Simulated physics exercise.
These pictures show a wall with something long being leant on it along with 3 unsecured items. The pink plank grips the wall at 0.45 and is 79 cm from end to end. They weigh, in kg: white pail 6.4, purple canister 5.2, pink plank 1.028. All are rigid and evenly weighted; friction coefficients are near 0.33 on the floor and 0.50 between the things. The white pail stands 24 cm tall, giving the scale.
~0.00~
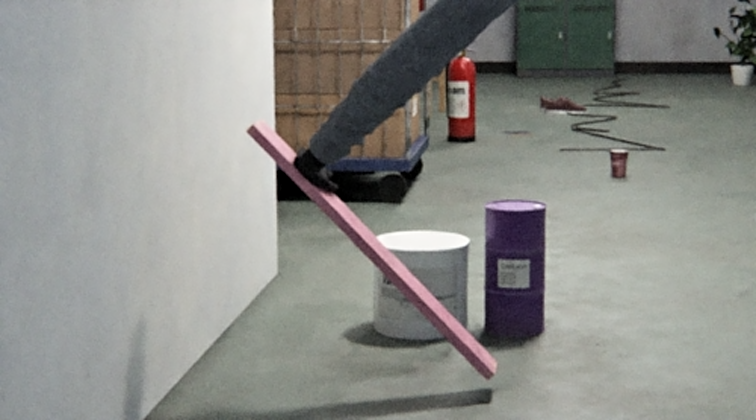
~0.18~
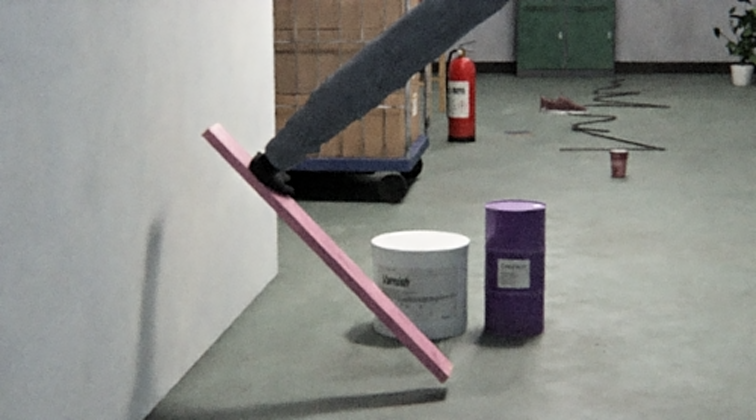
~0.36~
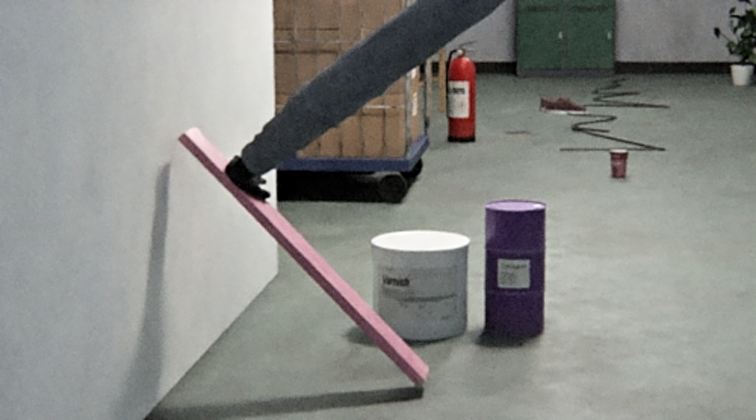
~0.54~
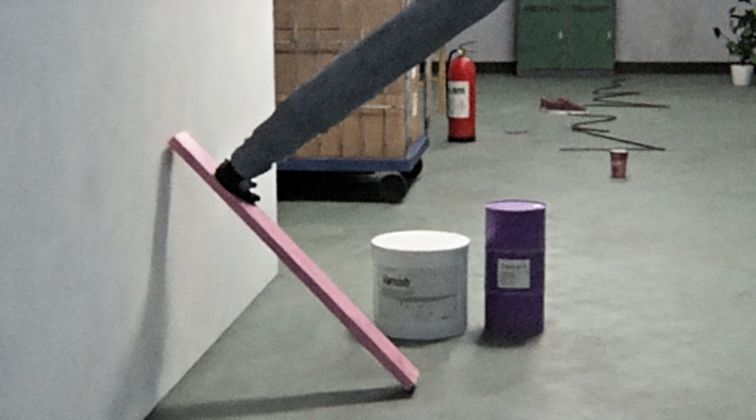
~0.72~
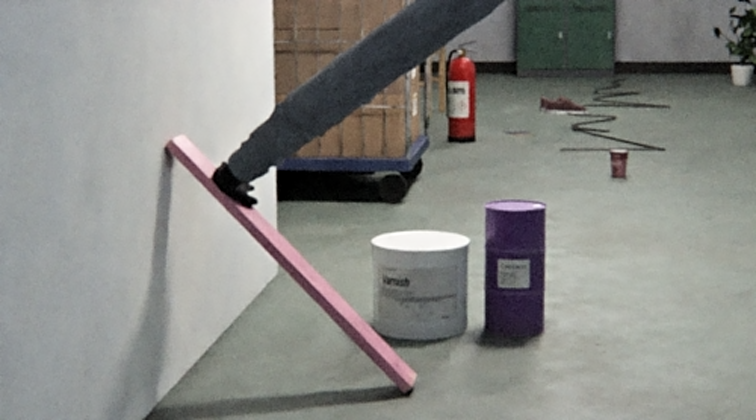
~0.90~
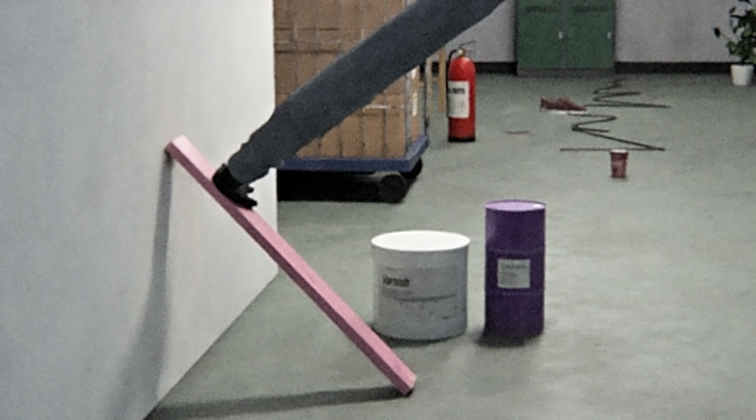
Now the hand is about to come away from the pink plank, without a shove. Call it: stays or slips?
Slips.
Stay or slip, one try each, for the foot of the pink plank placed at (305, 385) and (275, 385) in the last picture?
The first case ends upright; the second case ends upright.
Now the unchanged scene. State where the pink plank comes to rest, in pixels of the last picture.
(351, 383).
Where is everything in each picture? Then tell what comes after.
In the first frame, 19 cm still to go; pink plank (374, 249); white pail (420, 284).
In the second frame, 9 cm still to go; pink plank (329, 252); white pail (420, 284).
In the third frame, 4 cm still to go; pink plank (306, 256); white pail (420, 284).
In the fourth frame, 1 cm still to go; pink plank (295, 259); white pail (420, 284).
The fifth frame shows leant on the wall, still held; pink plank (293, 263); white pail (420, 284).
The sixth frame shows leant on the wall, still held; pink plank (293, 264); white pail (420, 284).
After 1.30 s, pink plank 6° lower than it was left near (305, 278).
After 1.50 s, pink plank 23° lower than it was left near (329, 318).
After 1.60 s, pink plank 40° lower than it was left near (347, 365).
At rest (2.2 s), tipped over on the floor, pink plank; the other 2 in place, give or take 10 cm. Seen from the same camera at the end, pink plank near (351, 383). The plank gives way.
